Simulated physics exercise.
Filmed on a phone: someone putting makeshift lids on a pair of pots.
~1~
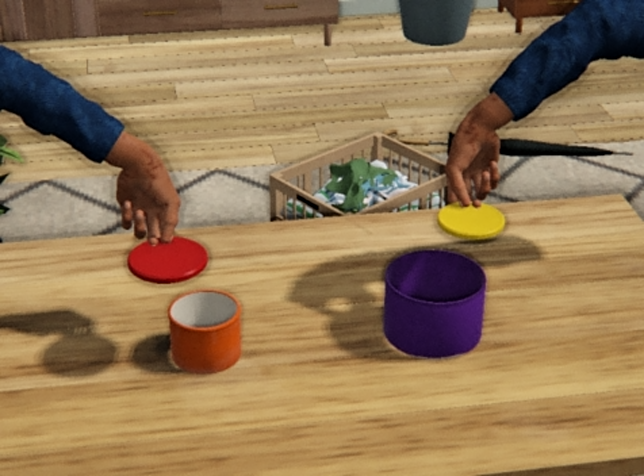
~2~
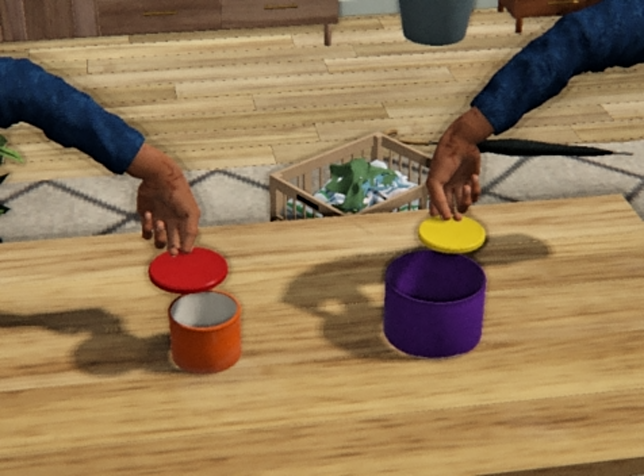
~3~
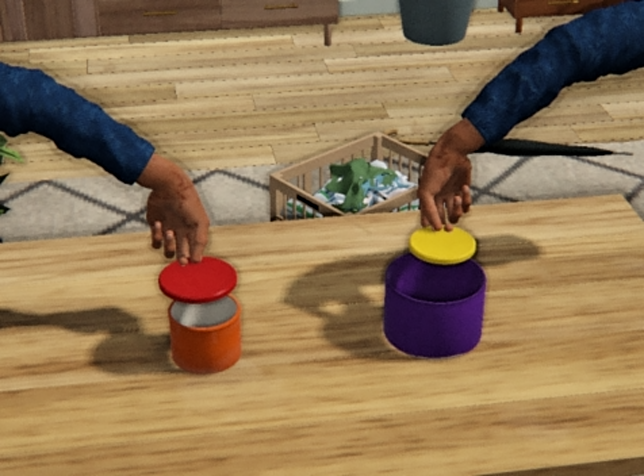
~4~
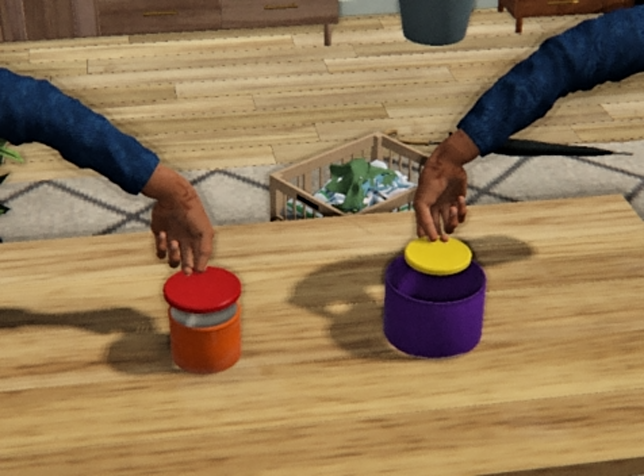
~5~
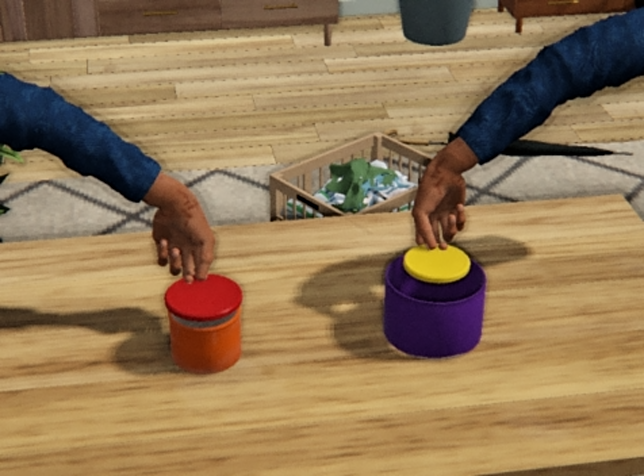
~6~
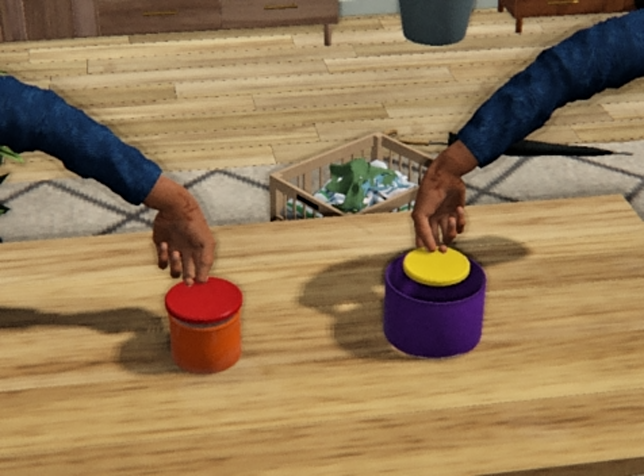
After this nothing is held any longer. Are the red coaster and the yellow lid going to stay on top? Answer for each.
Here the red coaster works as a lid, the yellow lid slips past the rim.
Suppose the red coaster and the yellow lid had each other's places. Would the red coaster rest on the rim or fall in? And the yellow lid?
The red coaster drops inside, the yellow lid works as a lid.
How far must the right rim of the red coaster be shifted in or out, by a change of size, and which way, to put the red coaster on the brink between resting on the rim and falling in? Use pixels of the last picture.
About 4 pixels left.
Then, 0.14 s later than the last frame, red coaster sitting on the rim near (204, 305); yellow lid shifted a little near (435, 291).
When it is over, the red coaster rests on the rim, near (204, 305); the yellow lid falls in, near (433, 327).
